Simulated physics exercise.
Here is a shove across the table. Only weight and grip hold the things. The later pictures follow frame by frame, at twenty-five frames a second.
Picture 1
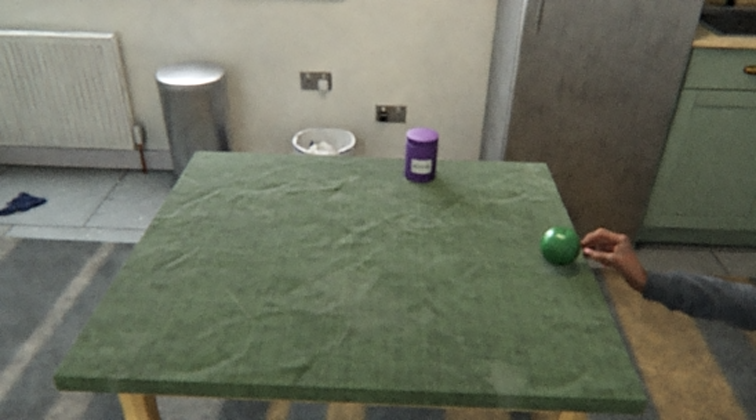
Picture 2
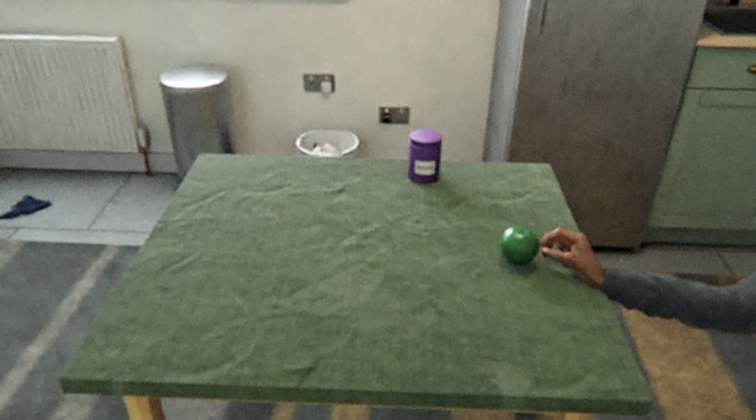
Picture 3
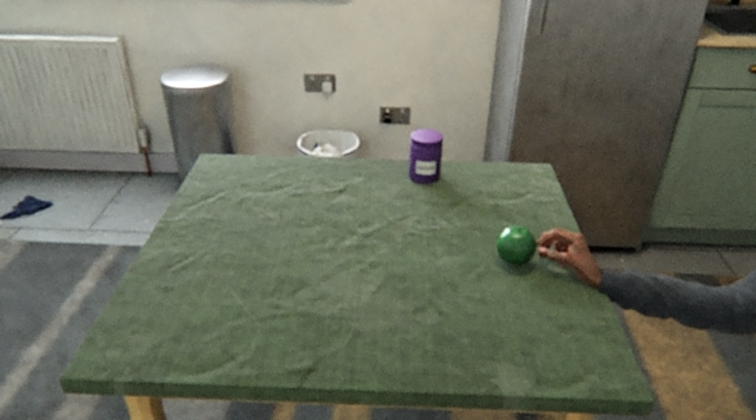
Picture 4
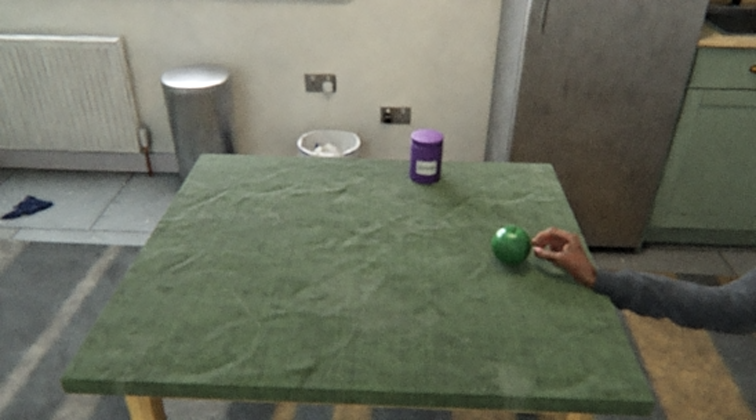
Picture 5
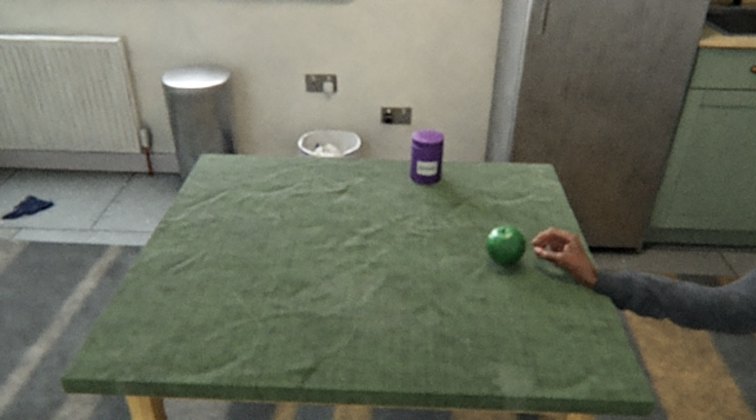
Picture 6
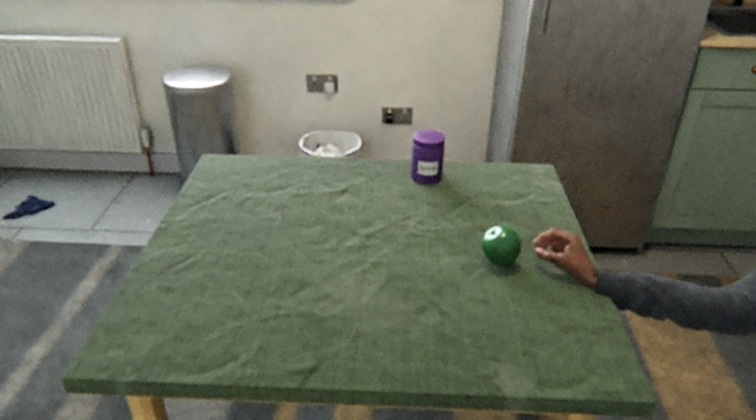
A shiny green apple sits near the right edge of a table covered in wrinkled green cloth, seen from slightly above in a kitchen. A purple lidded container stands at the table's back, with a silver bin, a white wastebasket and a radiator behind. A grey-sleeved hand shoves the apple left, then stays nearly still as the apple rolls slightly farther left, while the view shifts very slightly.
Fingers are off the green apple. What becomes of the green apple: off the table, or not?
The green apple stays on the table.
Then, 0.10 s after the last picture, green apple rolled a little near (490, 245).
Then, 0.20 s after the last picture, green apple rolled about its own width near (480, 245).
Then, 0.40 s after the last picture, green apple rolled about its own width near (470, 244).
At rest, moved from the start, green apple. Seen from the same camera at the end, green apple near (468, 244).
